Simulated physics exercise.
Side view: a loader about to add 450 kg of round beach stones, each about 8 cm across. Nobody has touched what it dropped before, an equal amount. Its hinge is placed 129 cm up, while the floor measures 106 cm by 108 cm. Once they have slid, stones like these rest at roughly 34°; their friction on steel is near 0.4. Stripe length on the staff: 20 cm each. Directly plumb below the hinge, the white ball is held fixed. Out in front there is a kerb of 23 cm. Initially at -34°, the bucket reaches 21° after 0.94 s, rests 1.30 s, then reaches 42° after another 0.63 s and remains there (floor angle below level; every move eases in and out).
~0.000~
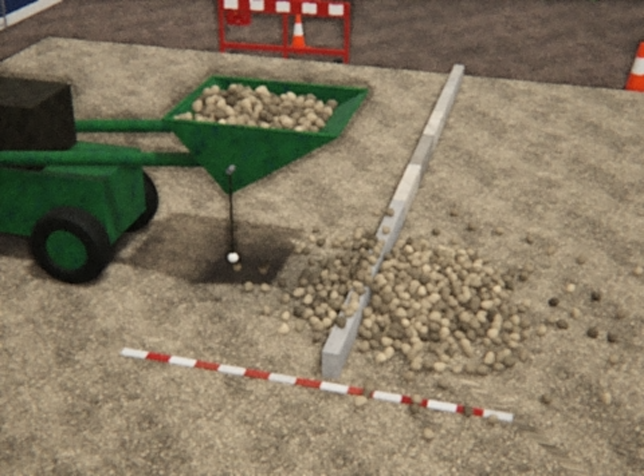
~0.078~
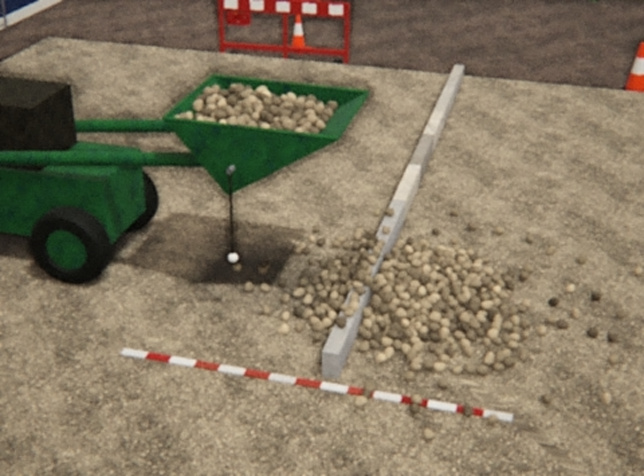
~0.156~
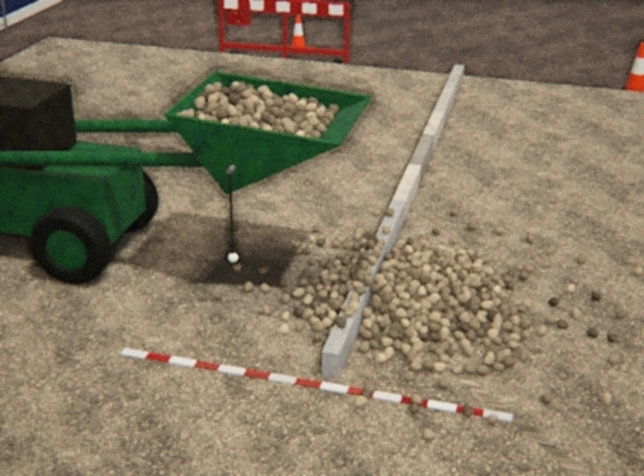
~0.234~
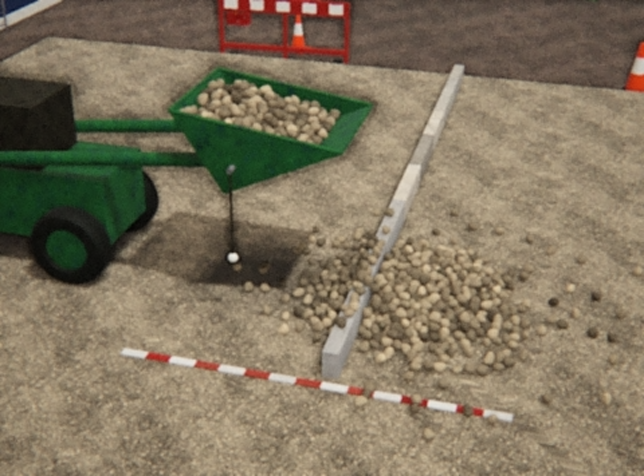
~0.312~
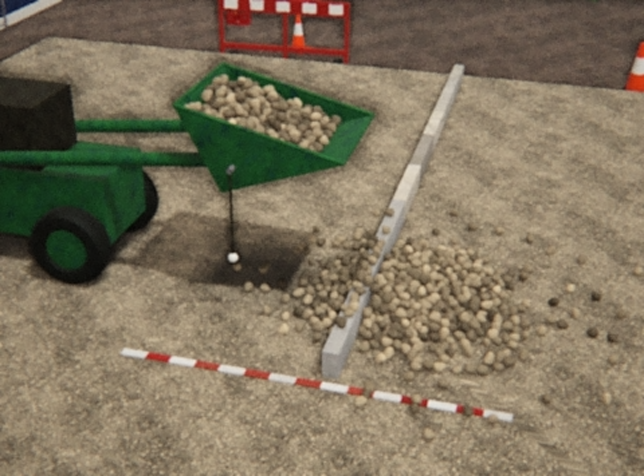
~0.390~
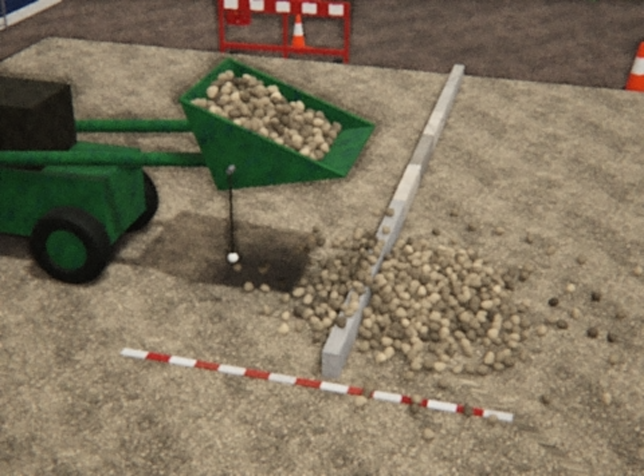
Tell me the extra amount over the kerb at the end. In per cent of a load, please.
86 per cent.
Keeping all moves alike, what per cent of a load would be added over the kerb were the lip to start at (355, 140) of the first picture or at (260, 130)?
I'd guess close to 95 per cent first and close to 0 per cent second.
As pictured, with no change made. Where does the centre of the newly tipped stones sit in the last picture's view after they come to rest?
Roughly at pixel (406, 283).
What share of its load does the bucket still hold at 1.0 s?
It holds some 95 percent.
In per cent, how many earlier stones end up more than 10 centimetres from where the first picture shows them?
Roughly 10 % of them.
After 0.7 s the floor is at 12°; in per cent of one load, 100 in the bucket, 23 on this side of the kerb, 77 over the kerb; the foremost stones are past the picture's edge.
After 1.0 s the floor is at 21°; in per cent of one load, 97 in the bucket, 26 on this side of the kerb, 77 over the kerb; the foremost stones are past the picture's edge.
After 3.3 s the floor is at 42°; in per cent of one load, 0 in the bucket, 37 on this side of the kerb, 163 over the kerb; the foremost stones are past the picture's edge.
After 6.0 s the floor is at 42°; in per cent of one load, 0 in the bucket, 37 on this side of the kerb, 163 over the kerb; the foremost stones are past the picture's edge. Net gain over the kerb, 86.
